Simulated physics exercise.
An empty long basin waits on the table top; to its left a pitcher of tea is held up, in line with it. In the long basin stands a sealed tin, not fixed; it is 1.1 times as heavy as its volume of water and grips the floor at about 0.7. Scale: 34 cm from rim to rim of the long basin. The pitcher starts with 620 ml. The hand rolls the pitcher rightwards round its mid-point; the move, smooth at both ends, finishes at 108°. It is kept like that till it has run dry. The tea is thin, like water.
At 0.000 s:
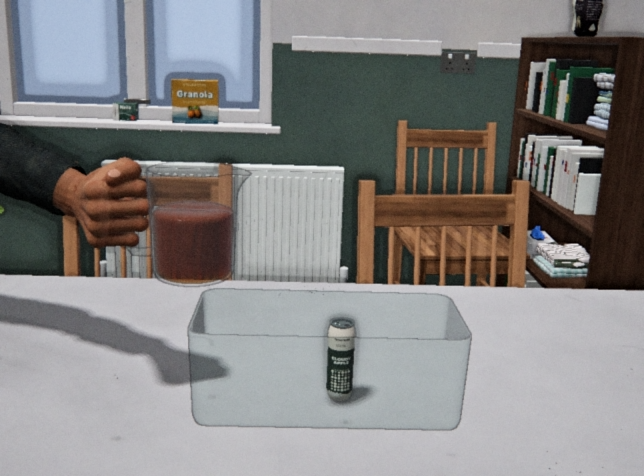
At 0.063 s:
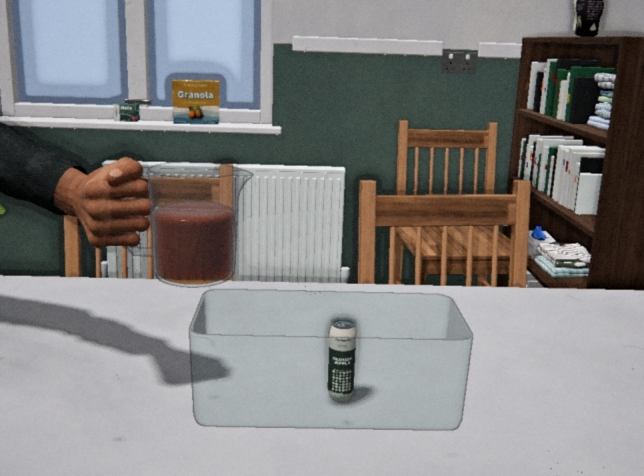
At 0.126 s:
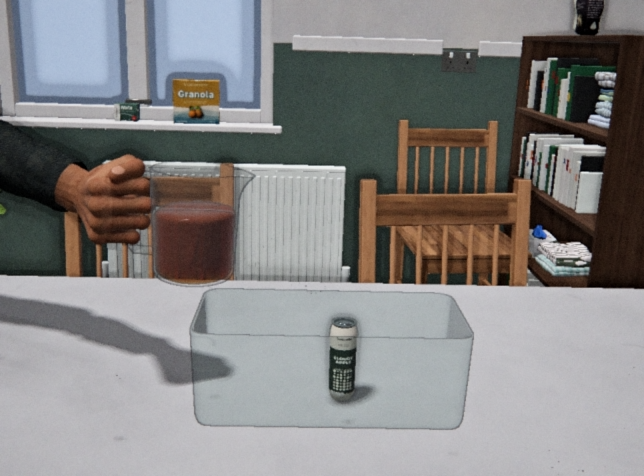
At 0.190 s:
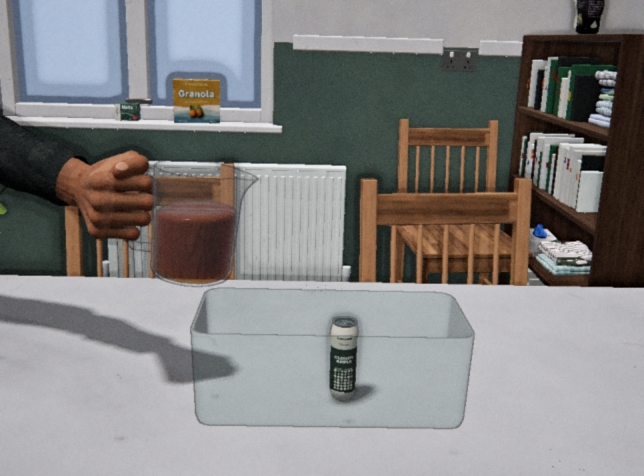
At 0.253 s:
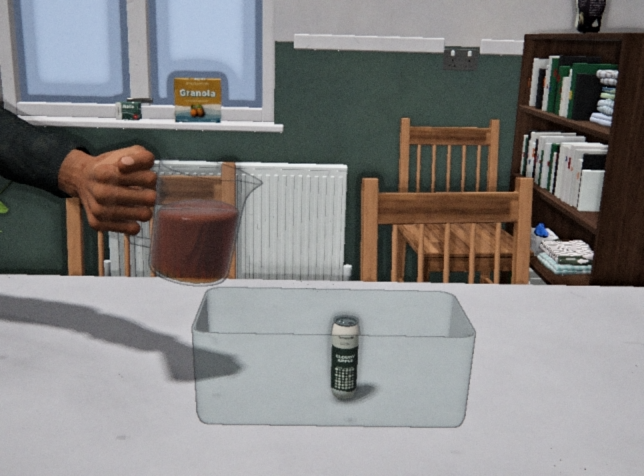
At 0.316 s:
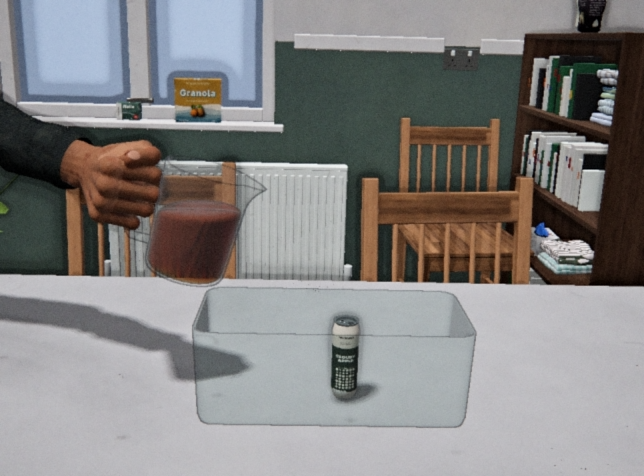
A hand holds a pitcher of tea and slowly tilts it rightwards above a clear basin.
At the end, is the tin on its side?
The tin remains upright.
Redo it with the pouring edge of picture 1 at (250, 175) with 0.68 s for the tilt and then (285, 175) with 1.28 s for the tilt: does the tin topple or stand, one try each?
First it stays up; then it topples.
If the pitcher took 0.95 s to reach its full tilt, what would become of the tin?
The tin remains upright.
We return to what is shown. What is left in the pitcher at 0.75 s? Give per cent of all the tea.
Some 92 per cent.
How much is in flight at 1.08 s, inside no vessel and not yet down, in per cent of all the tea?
About 14 per cent.
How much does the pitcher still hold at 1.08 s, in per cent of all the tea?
About 32 per cent.
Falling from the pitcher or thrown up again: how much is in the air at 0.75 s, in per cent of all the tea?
About 7 per cent.
After 0.75 s the tilt is 69° and 93 per cent is still to pour; the tin stands where it began.
After 1.08 s the tilt is 101° and 33 per cent is still to pour; the tin stands where it began.
After 1.41 s the tilt is 108° and 2 per cent is still to pour; the tin stands where it began.
After 1.78 s the tilt is 108° and 0 per cent is still to pour; the tin stands where it began.
In the end the tin stands where it began.
